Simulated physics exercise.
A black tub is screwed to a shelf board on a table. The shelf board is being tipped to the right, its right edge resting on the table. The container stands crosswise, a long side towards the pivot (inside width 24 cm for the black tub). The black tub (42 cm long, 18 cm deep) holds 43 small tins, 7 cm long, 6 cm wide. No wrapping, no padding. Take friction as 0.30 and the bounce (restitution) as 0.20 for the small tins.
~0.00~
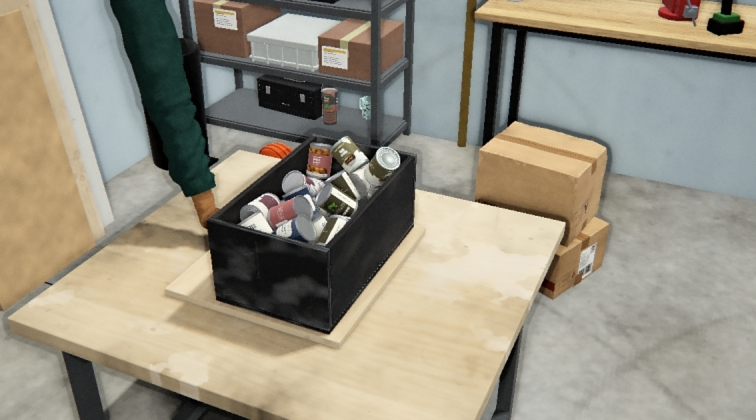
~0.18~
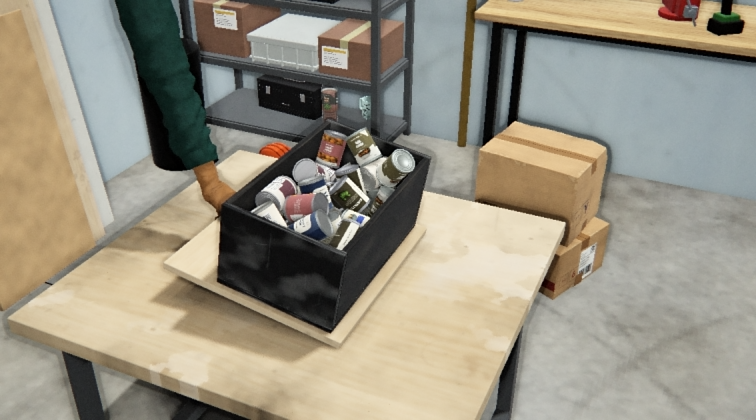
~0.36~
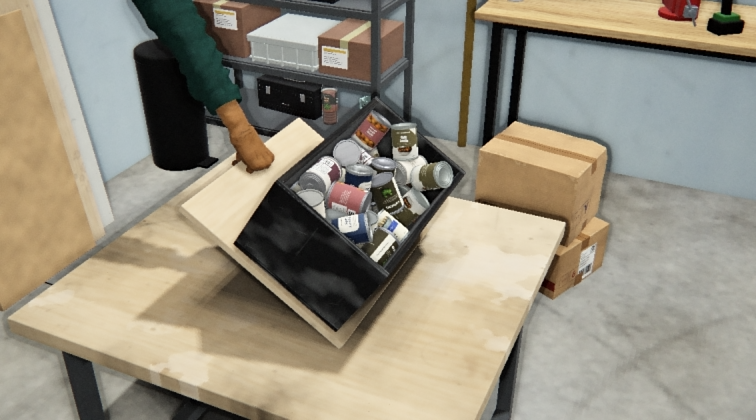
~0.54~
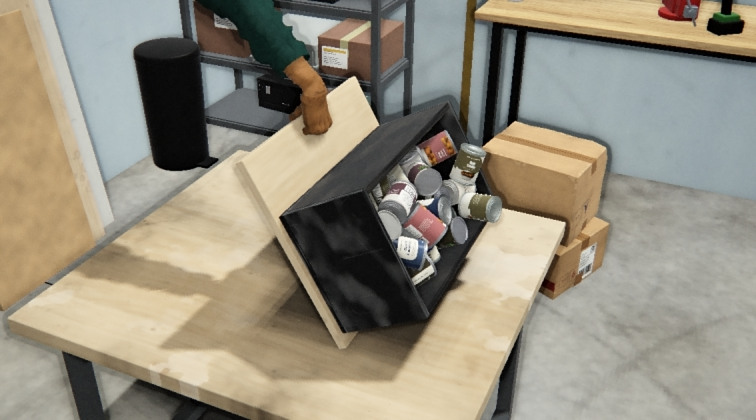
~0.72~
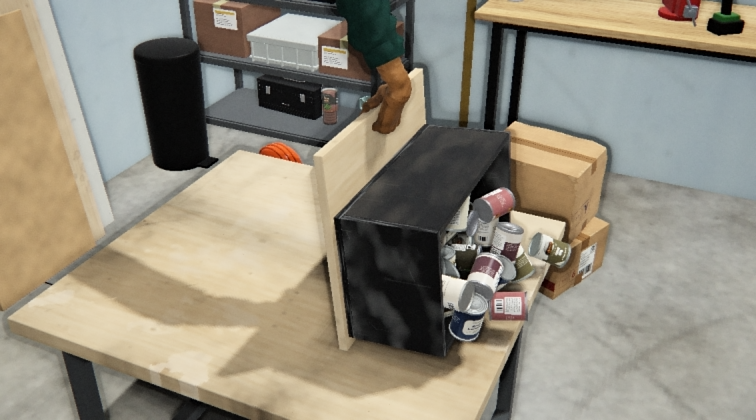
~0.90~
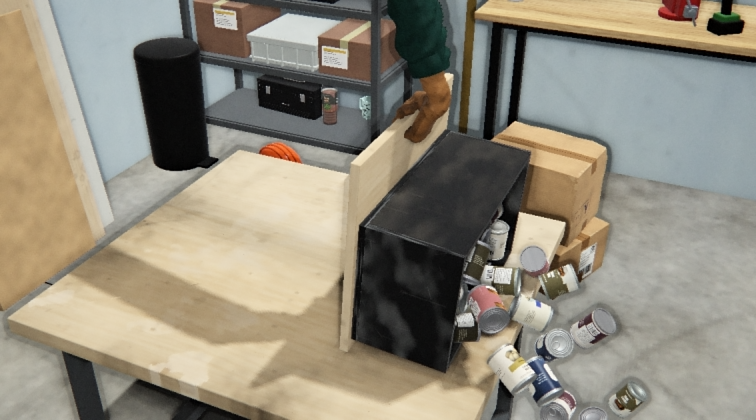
On a table, a gloved hand tips a board and black tub rightward, and tins tumble out.
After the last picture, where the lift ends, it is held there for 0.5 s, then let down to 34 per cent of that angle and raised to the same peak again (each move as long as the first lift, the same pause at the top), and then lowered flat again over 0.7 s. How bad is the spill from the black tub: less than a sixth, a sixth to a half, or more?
The black tub loses over half of its small tins.
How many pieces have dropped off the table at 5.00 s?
About 30.
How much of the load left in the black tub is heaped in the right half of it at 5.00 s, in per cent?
Roughly 70 in a hundred.
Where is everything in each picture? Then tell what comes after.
In the first picture (each is followed by its nearest rim corner in this view), black tub, (327, 248); 0° from level; none out.
In the second picture, black tub, (345, 251); 10° from level.
In the third picture, black tub, (387, 271); 33° from level.
In the fourth picture, black tub, (428, 311); 61° from level.
In the fifth picture, black tub, (446, 351); 84° from level; 7 out, the lowest tin at (549, 250).
In the sixth picture, black tub, (448, 367); 94° from level; 12 out, the lowest tin at (627, 400).
After 1.56 s, tilt 89°; black tub 21 in, 22 out.
After 2.38 s, tilt 33°; black tub 17 in, 26 out.
After 3.52 s, tilt 94°; black tub 15 in, 28 out.
Final count (at 5.00 s), black tub 10 in, 33 out. Asked share, 33 of 43, 77 per cent.
